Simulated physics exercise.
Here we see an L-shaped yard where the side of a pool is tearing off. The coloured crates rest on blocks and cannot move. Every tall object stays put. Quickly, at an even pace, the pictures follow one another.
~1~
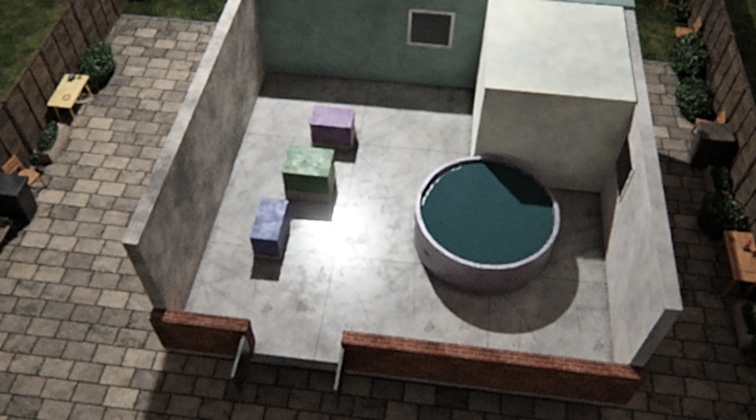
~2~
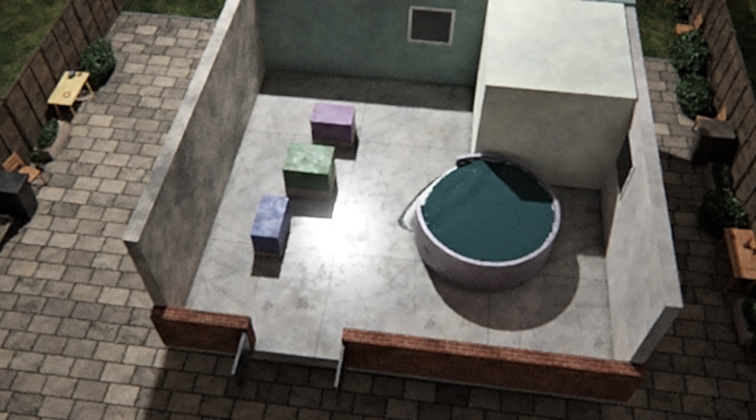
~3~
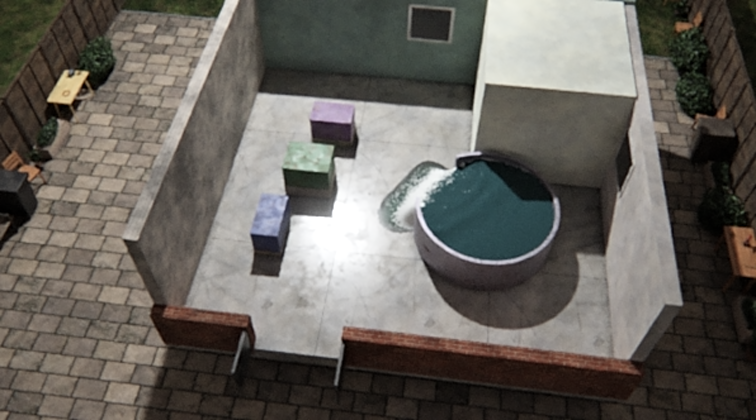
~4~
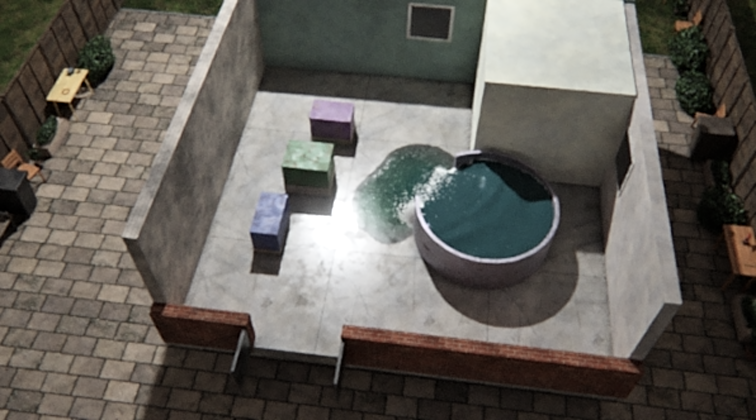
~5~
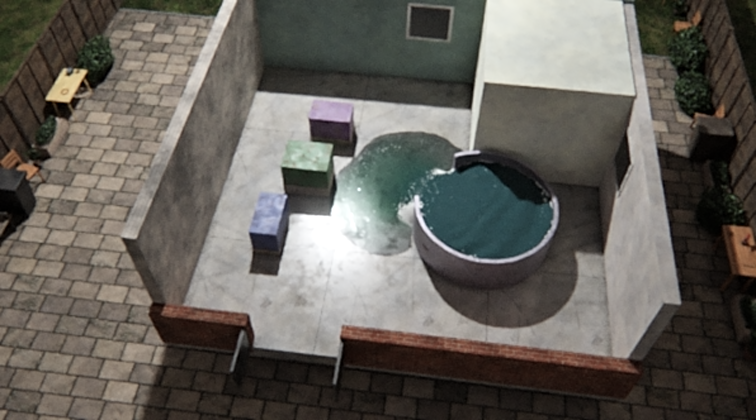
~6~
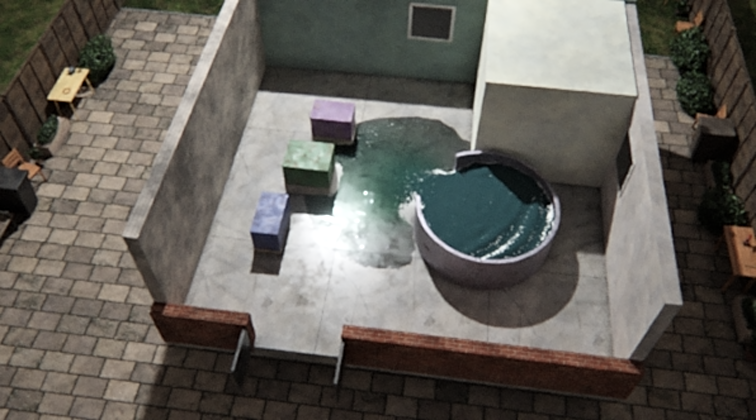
In a walled, L-shaped yard, the side of a round pool tore open, and green water poured through the gap and spread left across the pale floor to the green block.
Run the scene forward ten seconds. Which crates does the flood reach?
The purple crate is reached; the blue crate is reached; the green crate is reached.
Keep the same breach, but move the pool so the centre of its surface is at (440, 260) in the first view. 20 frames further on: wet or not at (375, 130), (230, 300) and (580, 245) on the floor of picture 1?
Submerged, submerged, untouched.
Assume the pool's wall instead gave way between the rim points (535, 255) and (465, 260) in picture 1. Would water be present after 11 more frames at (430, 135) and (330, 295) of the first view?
Well, the first one's spared and the next one's sitting in a puddle.
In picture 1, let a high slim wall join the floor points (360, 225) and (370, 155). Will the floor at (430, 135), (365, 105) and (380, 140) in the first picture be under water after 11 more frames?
One by one: Soaked, soaked, soaked.
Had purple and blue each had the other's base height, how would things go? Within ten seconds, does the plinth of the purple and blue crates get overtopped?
After the swap, purple is flooded while blue is flooded.
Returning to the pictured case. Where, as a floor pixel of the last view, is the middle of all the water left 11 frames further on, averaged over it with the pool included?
Somewhere around (408, 190) in the last view.
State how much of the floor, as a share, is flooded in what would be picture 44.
That's roughly 75 per cent.
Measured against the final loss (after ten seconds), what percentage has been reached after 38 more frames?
My reading is about 45 per cent.
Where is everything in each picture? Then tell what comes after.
The first picture shows still water in the round pool at (487, 211).
In the second picture, water pours out at (430, 196) and has run to (407, 227).
In the third picture, the front is at (386, 224), out from the gap at (430, 194).
In the fourth picture, water pours out at (429, 194) and has run to (413, 147).
In the fifth picture, water pours out at (428, 194) and has run to (381, 138).
In the sixth picture, the front is at (360, 126), out from the gap at (430, 194).
A moment on, water covers 40 % of the floor; the purple crate water round its plinth, the blue crate water round its plinth, the green crate water round its plinth.
Next, water covers 50 % of the floor; the purple crate water round its plinth, the blue crate water round its plinth, the green crate water round its plinth.
Then, water covers 65 % of the floor; the purple crate water round its plinth, the blue crate water round its plinth, the green crate water round its plinth.
Later, water covers 75 % of the floor; the purple crate water round its plinth, the blue crate water round its plinth, the green crate water round its plinth.
In the end, water covers 90 % of the floor; the purple crate was topped, the blue crate was topped, the green crate was topped.
